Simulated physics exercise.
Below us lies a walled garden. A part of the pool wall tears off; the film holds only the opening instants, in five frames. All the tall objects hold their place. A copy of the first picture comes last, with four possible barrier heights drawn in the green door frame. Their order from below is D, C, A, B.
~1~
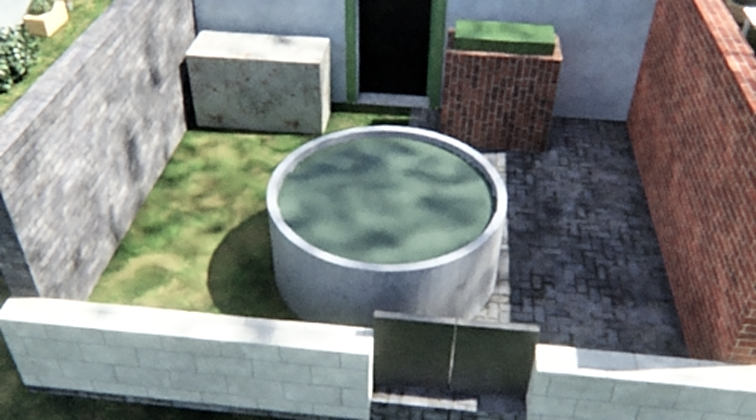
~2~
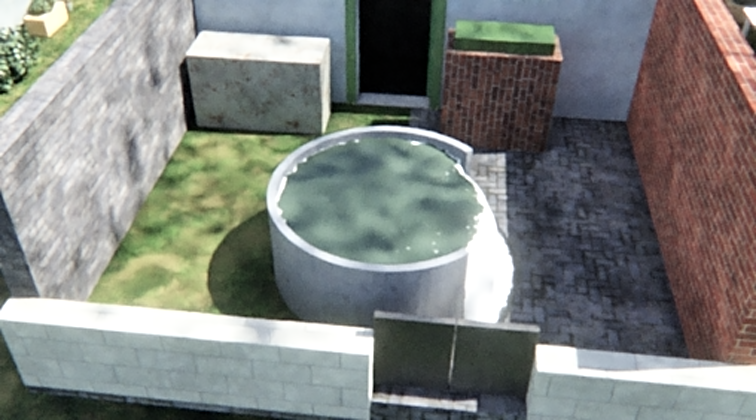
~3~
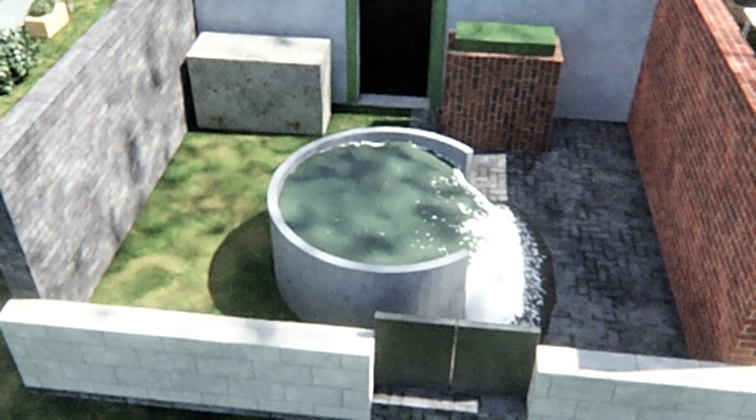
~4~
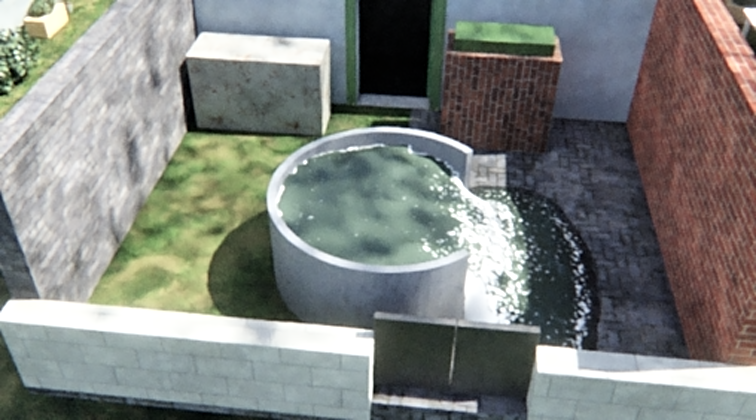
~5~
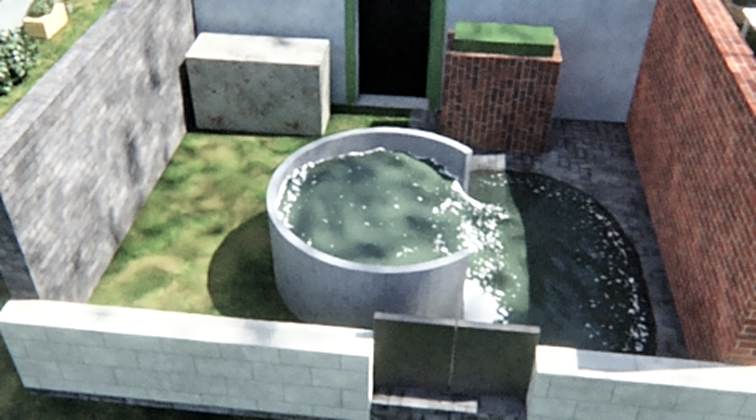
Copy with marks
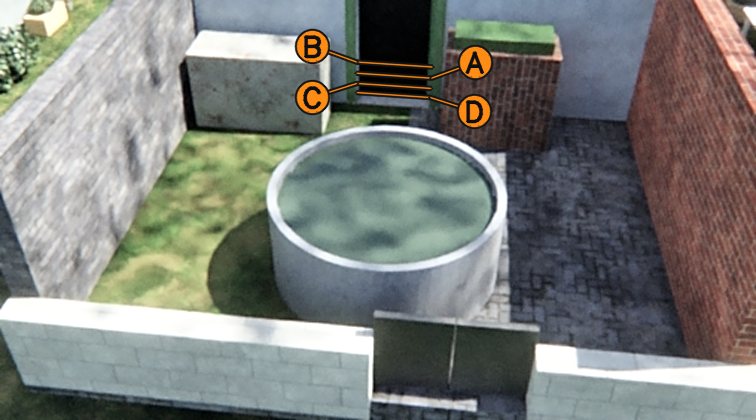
At the start, a round, pale-walled pool of still green water stands in a walled garden, between grass and dark paving. A gap opens in the right side of its wall, and water pours out in a white, foaming rush, then spreads across the paving at right in a widening dark sheet.
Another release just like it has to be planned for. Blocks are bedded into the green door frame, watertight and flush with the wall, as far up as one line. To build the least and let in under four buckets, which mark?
D will do.
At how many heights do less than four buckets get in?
All of the four.
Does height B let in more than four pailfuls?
No, that is safe.
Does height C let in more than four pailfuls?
No, that is safe.
On the marked copy, A at (394, 75); B at (394, 64); C at (393, 85); D at (393, 95); from the bottom up D, C, A, B.
Choosing A, nothing gets over.
Choosing B, nothing gets over.
Choosing C, nothing gets over.
Choosing D, a splash gets over, under a bucket.
